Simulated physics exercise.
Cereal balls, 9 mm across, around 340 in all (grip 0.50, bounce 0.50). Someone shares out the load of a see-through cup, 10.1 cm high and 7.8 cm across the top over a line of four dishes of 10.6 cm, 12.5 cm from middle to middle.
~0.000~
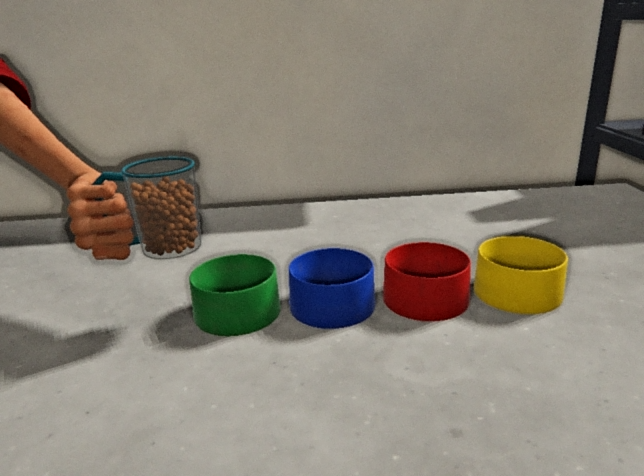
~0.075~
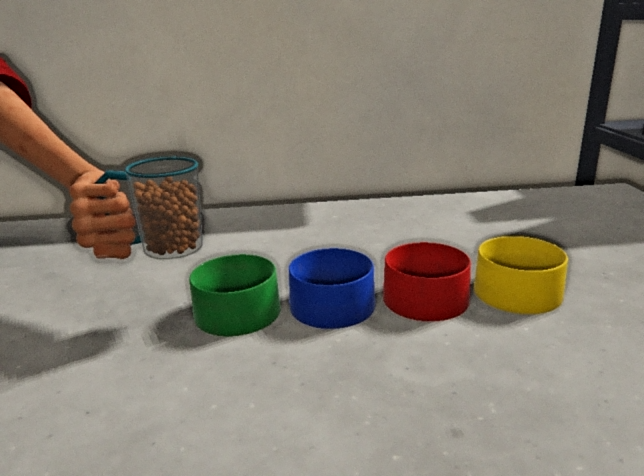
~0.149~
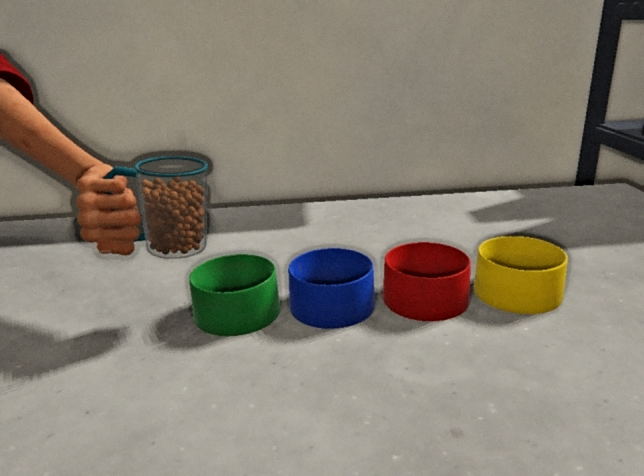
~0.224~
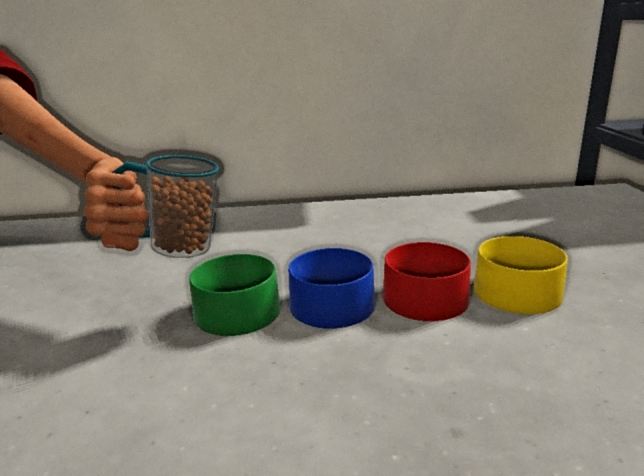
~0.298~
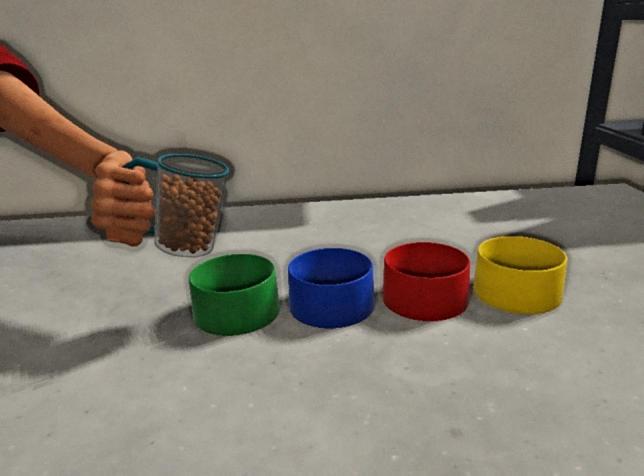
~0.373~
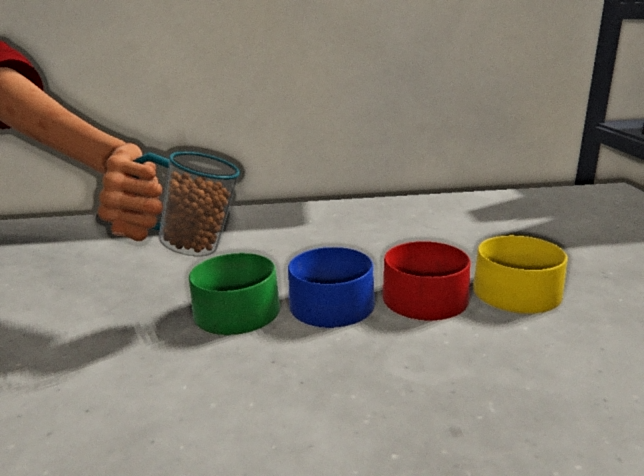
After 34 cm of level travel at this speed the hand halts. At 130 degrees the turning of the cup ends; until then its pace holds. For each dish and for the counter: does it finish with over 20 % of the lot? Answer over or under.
Red over, blue under, green under, yellow under, counter under.
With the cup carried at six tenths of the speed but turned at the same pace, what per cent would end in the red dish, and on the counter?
Then: Red 0, counter 0.
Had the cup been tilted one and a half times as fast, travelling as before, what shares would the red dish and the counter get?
Then: Red 0; counter 10.
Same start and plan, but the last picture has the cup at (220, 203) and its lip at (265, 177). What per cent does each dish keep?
Red 40; blue 0; green 0; yellow 20.
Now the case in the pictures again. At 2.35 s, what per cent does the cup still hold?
About 0 per cent.
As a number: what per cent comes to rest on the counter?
Roughly 5 per cent.
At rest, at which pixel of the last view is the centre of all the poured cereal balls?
Near (428, 283).
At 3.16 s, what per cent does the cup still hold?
Roughly 0 per cent.
After 1.56 s, tilt 90 degrees; cup holds 100 %.
After 2.35 s, tilt 130 degrees; cup holds 0 %, red 95 %.
Then, at 3.16 s, tilt 130 degrees; cup holds 0 %, red 95 %.
By 3.5 s all is still; red 95 %, blue 0 %, green 0 %, yellow 0 %, counter 5 %.
